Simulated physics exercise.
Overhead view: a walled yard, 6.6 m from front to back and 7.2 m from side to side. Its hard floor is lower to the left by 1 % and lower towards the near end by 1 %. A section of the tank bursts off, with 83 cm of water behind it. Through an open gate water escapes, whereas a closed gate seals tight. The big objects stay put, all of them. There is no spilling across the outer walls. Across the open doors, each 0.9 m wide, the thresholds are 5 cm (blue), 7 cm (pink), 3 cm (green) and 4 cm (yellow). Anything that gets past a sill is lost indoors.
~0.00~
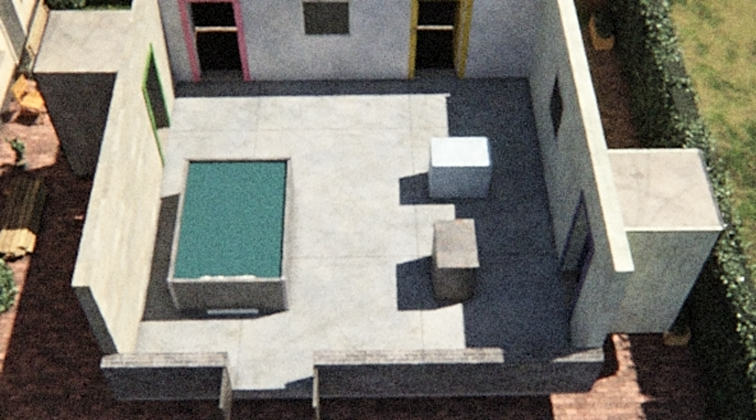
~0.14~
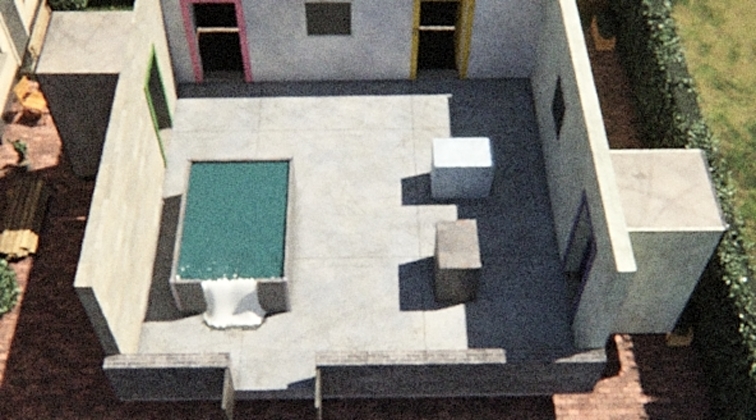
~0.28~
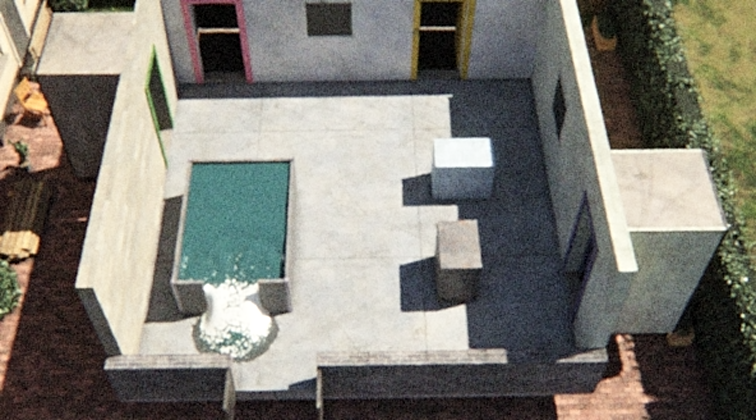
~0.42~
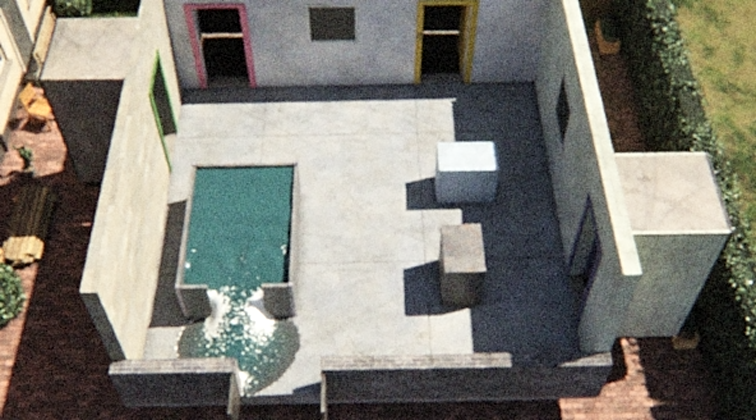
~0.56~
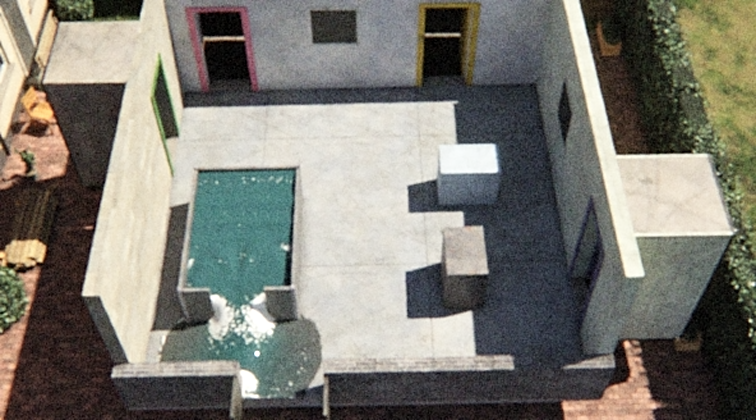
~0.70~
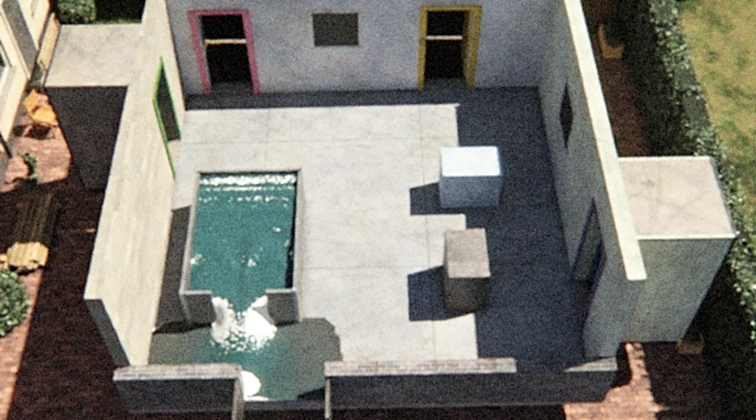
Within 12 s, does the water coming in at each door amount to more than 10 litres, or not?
Blue door: The total remains smaller than the cap; pink door: The total grows larger than the cap; green door: The total grows larger than the cap; yellow door: The total remains smaller than the cap.
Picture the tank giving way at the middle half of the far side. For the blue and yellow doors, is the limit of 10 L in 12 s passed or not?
Outcome at blue: Not exceeded; outcome at yellow: Exceeded.
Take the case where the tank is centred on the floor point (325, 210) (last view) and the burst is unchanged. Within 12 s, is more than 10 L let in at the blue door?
Lab note: Blue door, limit broken.
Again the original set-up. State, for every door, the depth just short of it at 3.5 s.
Depths: Blue door 0 cm, pink door 14 cm, green door 8 cm, yellow door 0 cm.
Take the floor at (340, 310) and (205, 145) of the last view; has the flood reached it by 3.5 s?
In turn: Dry, under water.
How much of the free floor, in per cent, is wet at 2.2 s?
Close to 15 in a hundred parts are wet.
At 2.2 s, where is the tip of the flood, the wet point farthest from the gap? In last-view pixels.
Around pixel (493, 381).
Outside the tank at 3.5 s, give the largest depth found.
Roughly 35 cm.
After 1.4 s water covers 10 % of the floor and is deepest (64 cm) near (144, 389); blue door not reached, pink door not reached, green door not reached, yellow door not reached.
After 2.2 s water covers 15 % of the floor and is deepest (52 cm) near (144, 389); blue door not reached, pink door not reached, green door not reached, yellow door not reached.
After 3.5 s water covers 30 % of the floor and is deepest (35 cm) near (234, 387); blue door not reached, pink door 14 cm at the sill, 4 L in, green door 8 cm at the sill, 5 L in, yellow door not reached.
After 7.0 s water covers 55 % of the floor and is deepest (23 cm) near (144, 389); blue door 2 cm at the sill, 0 L in, pink door 14 cm at the sill, 132 L in, green door 7 cm at the sill, 45 L in, yellow door 2 cm at the sill, 0 L in.
After 12.0 s water covers 90 % of the floor and is deepest (14 cm) near (144, 389); blue door 1 cm at the sill, 0 L in, pink door 7 cm at the sill, 173 L in, green door 4 cm at the sill, 61 L in, yellow door 1 cm at the sill, 0 L in.
